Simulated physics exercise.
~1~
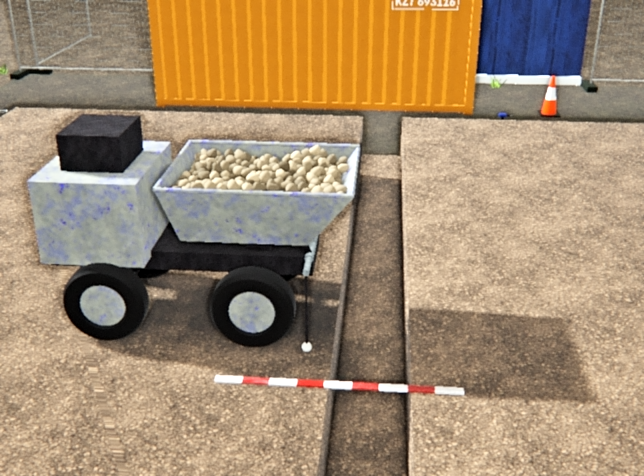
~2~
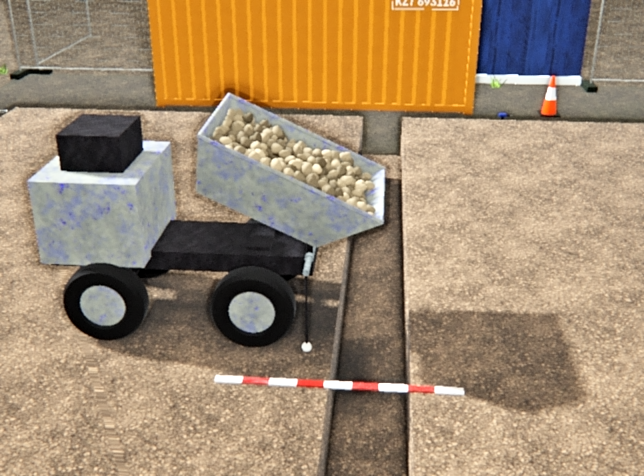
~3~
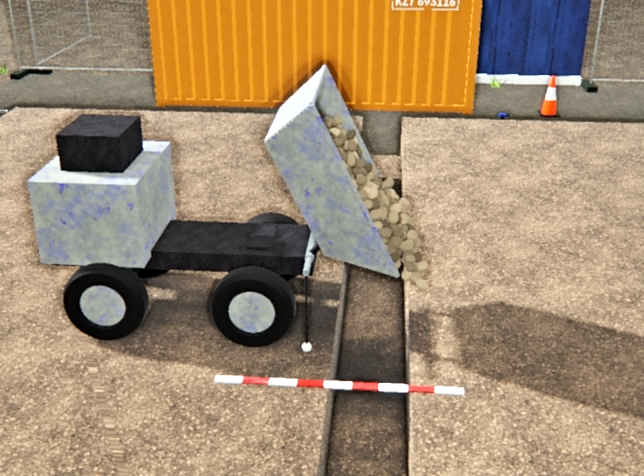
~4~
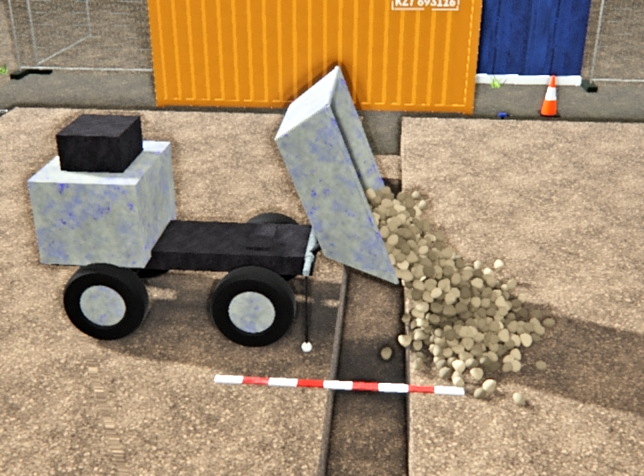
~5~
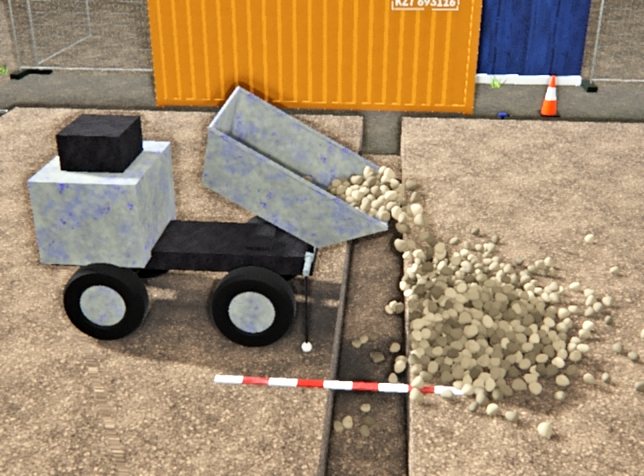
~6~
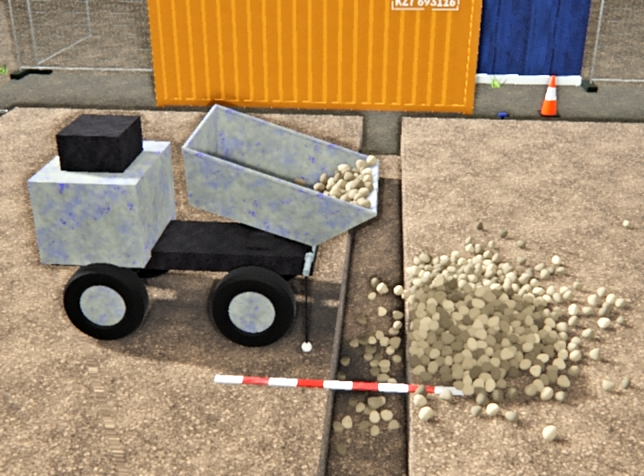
At the start, a toy-like dumper with a grey skip full of pale stones stands at the left, facing a trench, with an orange container behind and a red-and-white striped staff in front. The skip tips up towards the right, and the stones slide to its lower edge. It tilts steeply, and they pour out over the trench onto the ground beyond. The skip then swings partway back down while more stones spill. It ends still slightly tilted, holding a small heap, with a few stones in the trench and most piled on the far side.
